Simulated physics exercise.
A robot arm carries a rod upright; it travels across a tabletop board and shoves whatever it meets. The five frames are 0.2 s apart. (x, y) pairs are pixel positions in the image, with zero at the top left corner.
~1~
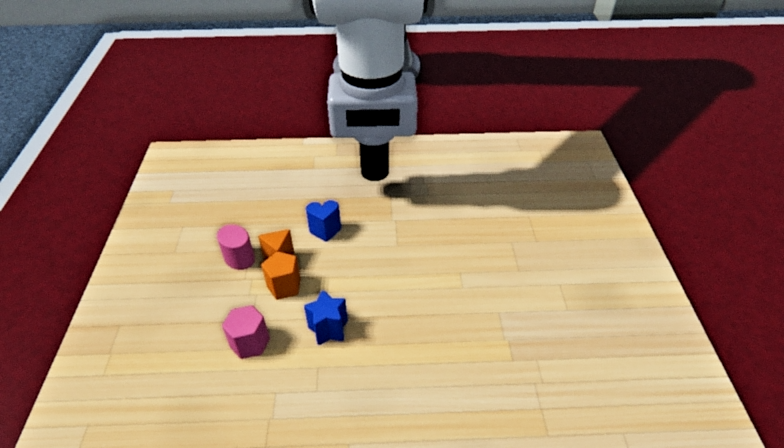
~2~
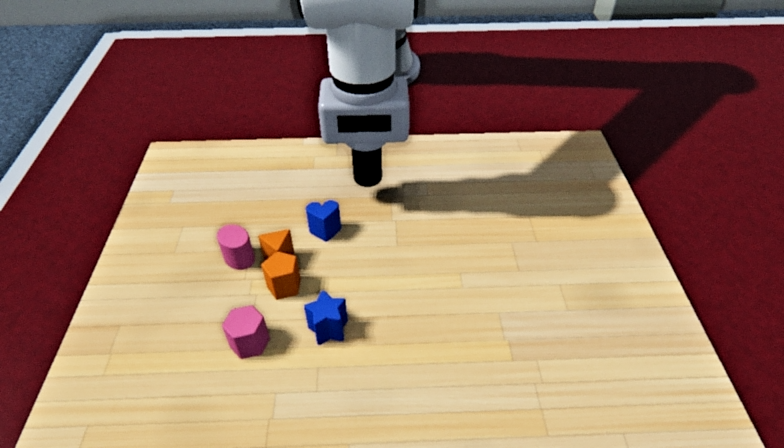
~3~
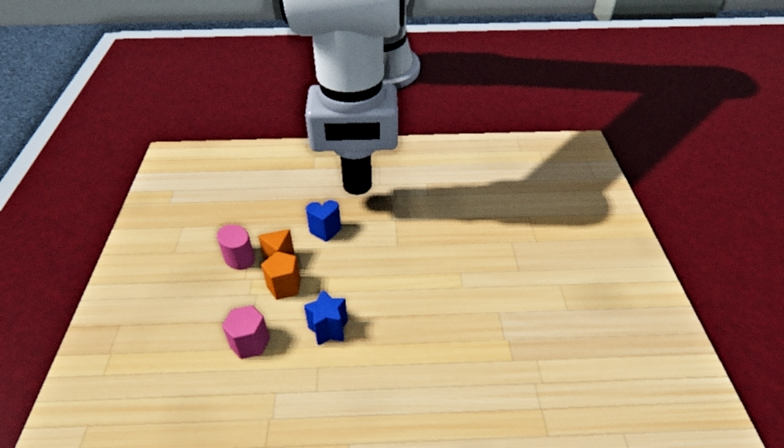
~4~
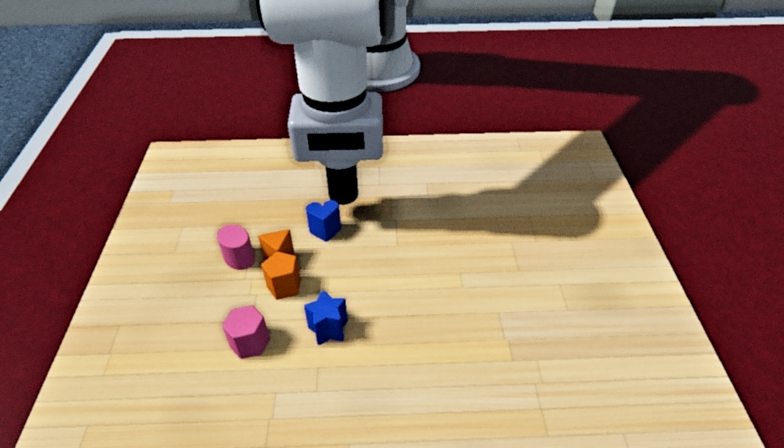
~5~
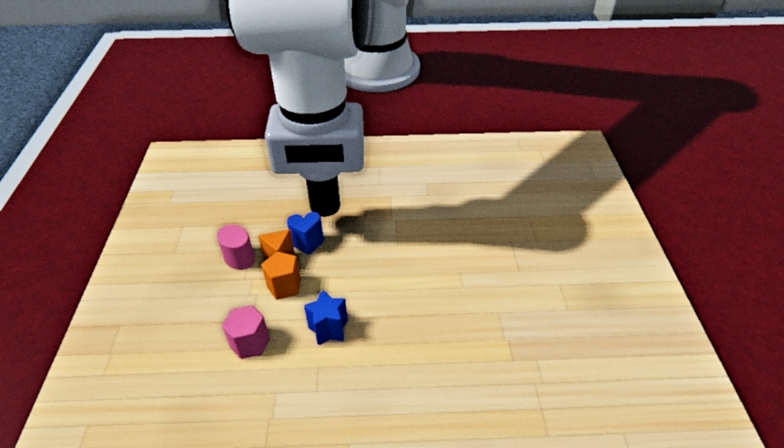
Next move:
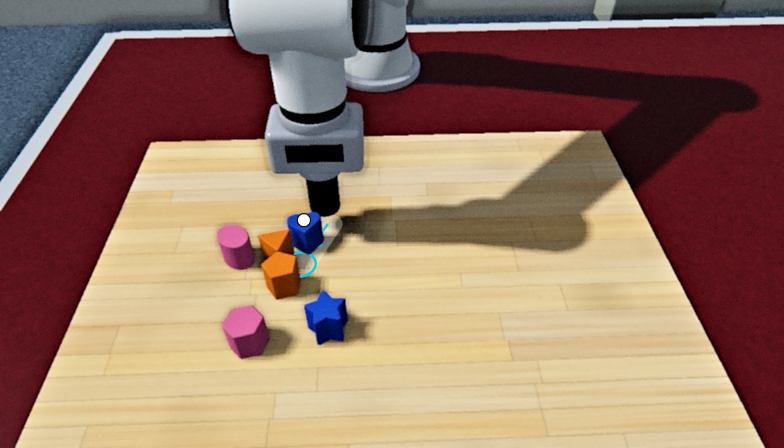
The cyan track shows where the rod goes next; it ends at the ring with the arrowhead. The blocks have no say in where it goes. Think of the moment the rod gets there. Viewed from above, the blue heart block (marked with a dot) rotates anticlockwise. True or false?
That claim is false.
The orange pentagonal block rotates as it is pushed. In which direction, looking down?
Looking down, my answer is that the orange pentagonal block rotates anticlockwise.
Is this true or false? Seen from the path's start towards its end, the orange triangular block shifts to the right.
That claim is true.
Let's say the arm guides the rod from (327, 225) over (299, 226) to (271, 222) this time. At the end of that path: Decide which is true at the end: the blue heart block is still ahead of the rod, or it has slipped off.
I predict the rod has moved past it.
The drawn path runs from (327, 225) to (300, 265); the dot is on the blue heart block.
On the path given first. Halfway along, rod at (311, 228); orange triangular block at (258, 244), turned 35° anticlockwise; blue heart block at (282, 232), turned 55° clockwise.
At the end, rod at (297, 248); pink oval block at (224, 236), turned 30° clockwise; orange triangular block at (241, 250), turned 55° anticlockwise; orange pentagonal block at (276, 267), turned 25° anticlockwise; blue heart block at (267, 243), turned 100° clockwise.
